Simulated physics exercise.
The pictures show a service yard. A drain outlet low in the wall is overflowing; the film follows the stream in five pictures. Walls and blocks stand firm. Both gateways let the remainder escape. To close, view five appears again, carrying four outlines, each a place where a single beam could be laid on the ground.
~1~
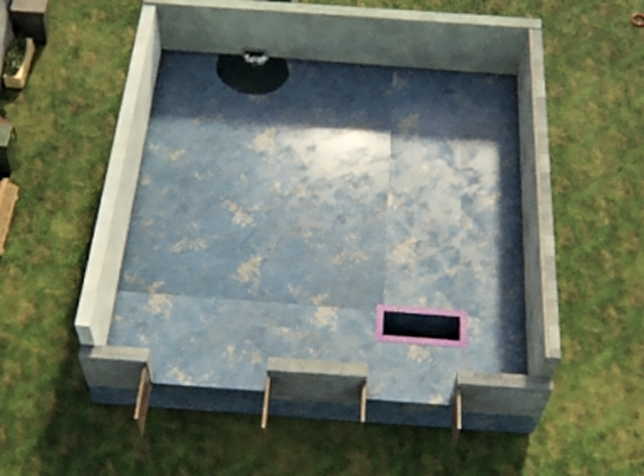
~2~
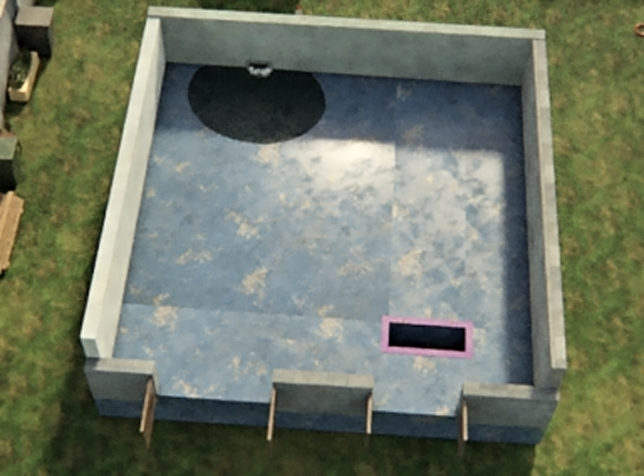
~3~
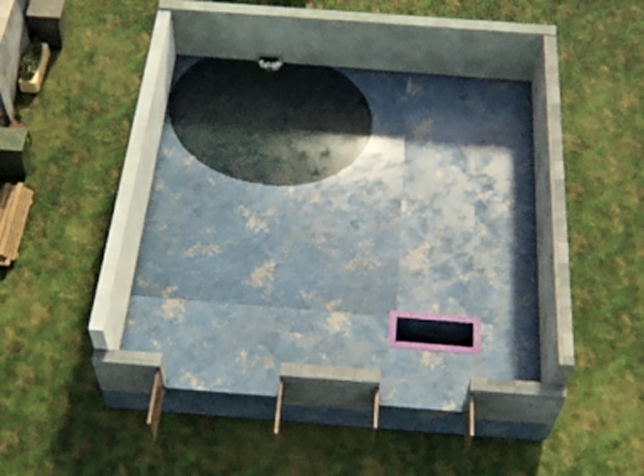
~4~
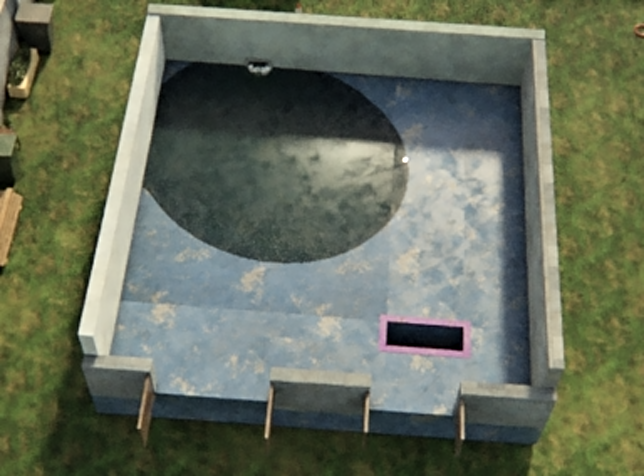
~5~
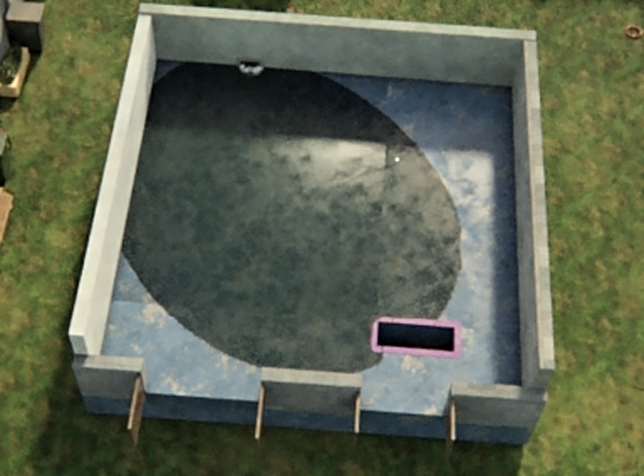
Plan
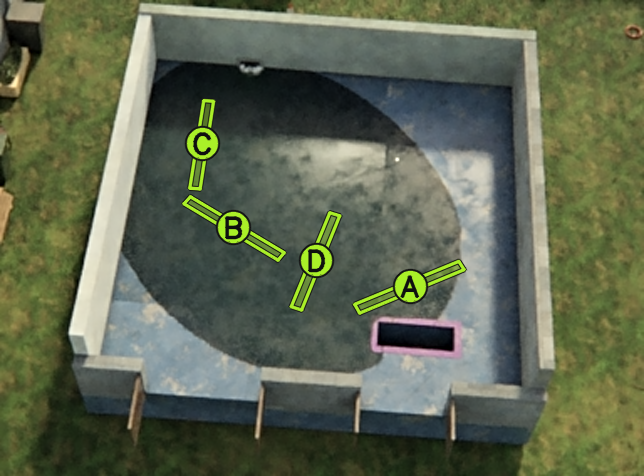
At first, a small dark patch of water sits beneath the outfall at the back wall of a walled yard with a blue, mottled floor. The water spreads steadily forward and to both sides, reaching the left wall, then covers most of the floor and enters the purple-edged drain pit.
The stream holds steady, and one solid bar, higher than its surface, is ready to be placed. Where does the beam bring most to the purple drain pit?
B.
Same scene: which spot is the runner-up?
That is spot C.
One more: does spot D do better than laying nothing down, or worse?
Spot D is worse.
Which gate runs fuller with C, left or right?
The right one.
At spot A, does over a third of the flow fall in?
No.
In lime, A from (357, 308) to (461, 265); B from (187, 200) to (281, 256); C from (194, 188) to (208, 100); D from (296, 308) to (334, 214).
Choosing A, about 21 % of the stream goes into the purple drain pit, about 79 % out by the gates.
Choosing B, about 48 % of the stream goes into the purple drain pit, about 52 % out by the gates.
Choosing C, about 35 % of the stream goes into the purple drain pit, about 65 % out by the gates.
Choosing D, about 22 % of the stream goes into the purple drain pit, about 78 % out by the gates.
